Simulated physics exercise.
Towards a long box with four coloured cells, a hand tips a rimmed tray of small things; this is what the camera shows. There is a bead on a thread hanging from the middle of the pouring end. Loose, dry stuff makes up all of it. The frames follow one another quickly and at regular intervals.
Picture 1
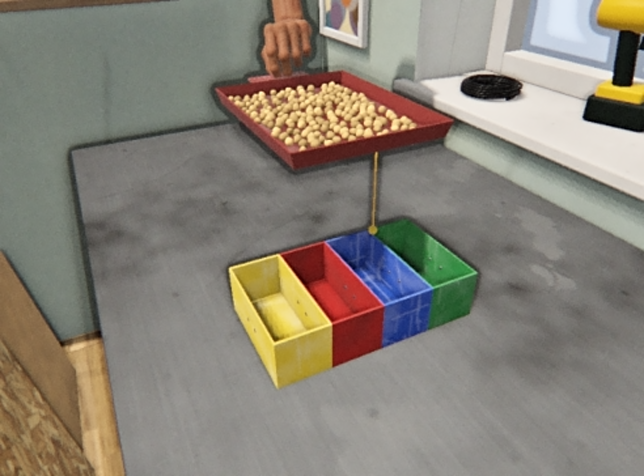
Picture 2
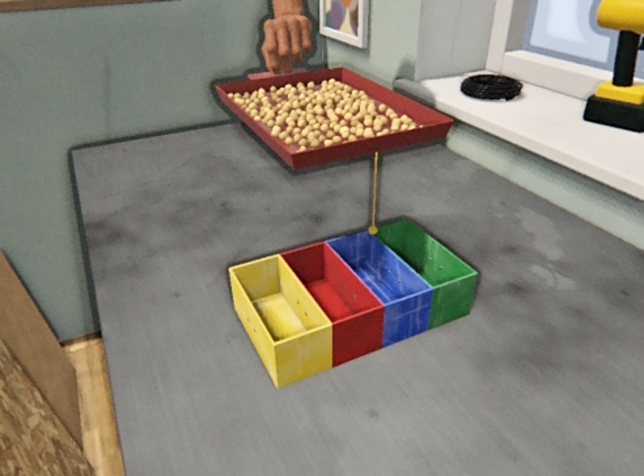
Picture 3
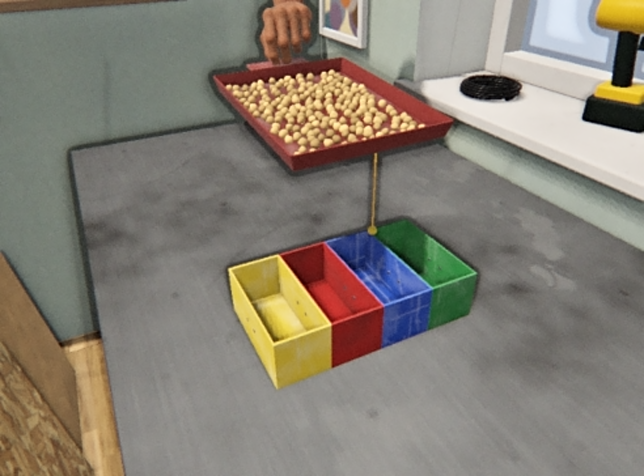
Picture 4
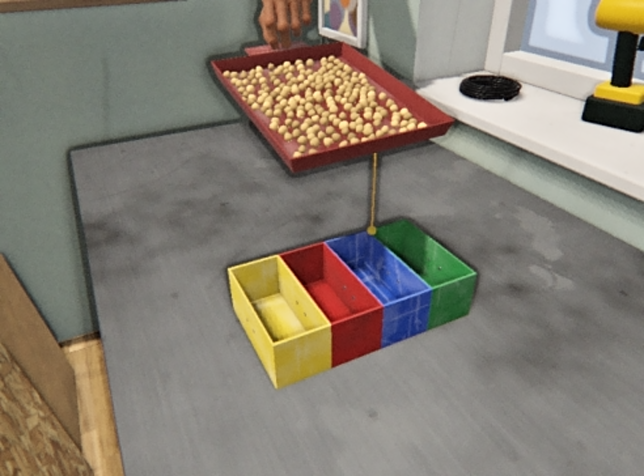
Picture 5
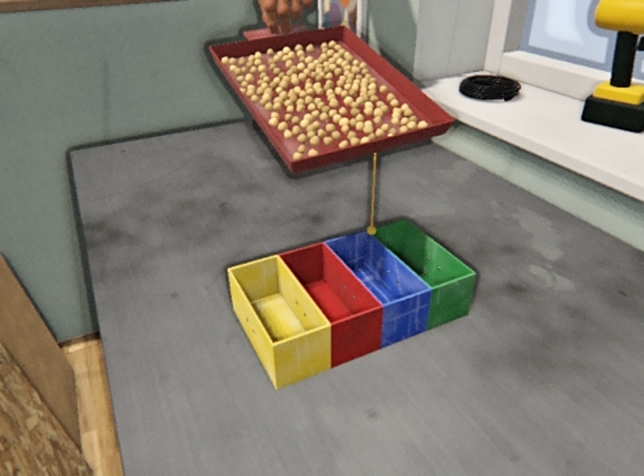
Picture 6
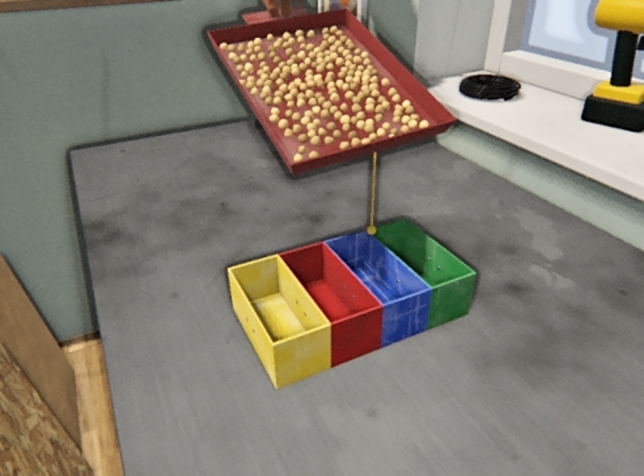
The footage shows a hand at the far side of a red tray of dried chickpeas, above a box with yellow, red, blue and green cells; the hand raises the back edge, gradually tilting the tray as the chickpeas spread.
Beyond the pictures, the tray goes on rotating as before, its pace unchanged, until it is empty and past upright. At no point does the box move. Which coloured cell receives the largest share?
The red cell.
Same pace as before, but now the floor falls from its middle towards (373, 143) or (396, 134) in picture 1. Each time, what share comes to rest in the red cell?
Roughly 10 percent first and 0 percent second.
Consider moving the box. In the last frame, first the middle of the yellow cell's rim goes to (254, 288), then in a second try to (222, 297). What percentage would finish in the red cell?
Trial 1 around 40 percent, trial 2 around 20 percent.
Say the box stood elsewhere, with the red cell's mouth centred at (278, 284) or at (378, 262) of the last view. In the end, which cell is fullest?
In the first try it is the blue cell, in the second it is the yellow one.
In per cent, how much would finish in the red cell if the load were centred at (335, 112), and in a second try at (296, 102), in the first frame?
First about 30, then 40 per cent.
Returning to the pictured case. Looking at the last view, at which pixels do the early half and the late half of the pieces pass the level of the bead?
About (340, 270), and after that about (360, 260).
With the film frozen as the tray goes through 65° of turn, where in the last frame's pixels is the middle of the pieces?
The middle of the pieces lands at roughly (350, 118).
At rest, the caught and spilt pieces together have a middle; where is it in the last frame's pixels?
Resting centre, last frame: Roughly (348, 320).
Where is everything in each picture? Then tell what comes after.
Corners of the pouring end at (294, 150) and (447, 120), level; middle of the load at (320, 114), dried chickpeas; bead on its thread at (373, 230); yellow cell at (304, 352); red cell at (358, 332); blue cell at (407, 314); green cell at (452, 297), in the first picture.
Corners of the pouring end at (294, 151) and (447, 120), level; middle of the load at (320, 112), in the second picture.
Corners of the pouring end at (294, 153) and (447, 119), tipped barely, lowest at the left corner; middle of the load at (319, 107), in the third picture.
Corners of the pouring end at (294, 155) and (448, 119), tipped a little, lowest at the left corner; middle of the load at (319, 100), in the fourth picture.
Corners of the pouring end at (294, 158) and (449, 118), tipped a little, lowest at the left corner; middle of the load at (319, 92), in the fifth picture.
Corners of the pouring end at (294, 160) and (450, 118), tipped clearly, lowest at the left corner; middle of the load at (320, 84); yellow cell at (303, 352); red cell at (357, 332); blue cell at (406, 314); green cell at (451, 297), in the sixth picture.
Soon after the last picture, tray tipped steeply; nearly all on the tray; a stray few falling or outside the box.
A little later, tray tipped past a quarter turn; about half on the tray; about a quarter in the red cell; a small part in the blue cell; a stray few in the yellow cell; a stray few in the green cell; about a quarter falling or outside the box.
Later still, tray tipped past a quarter turn; about half in the red cell; about a quarter in the blue cell; a small part in the green cell; a small part in the yellow cell; a stray few falling or outside the box.
At rest, tray tipped past a quarter turn; about half in the red cell; about a quarter in the blue cell; a small part in the green cell; a small part in the yellow cell; a stray few outside the box.
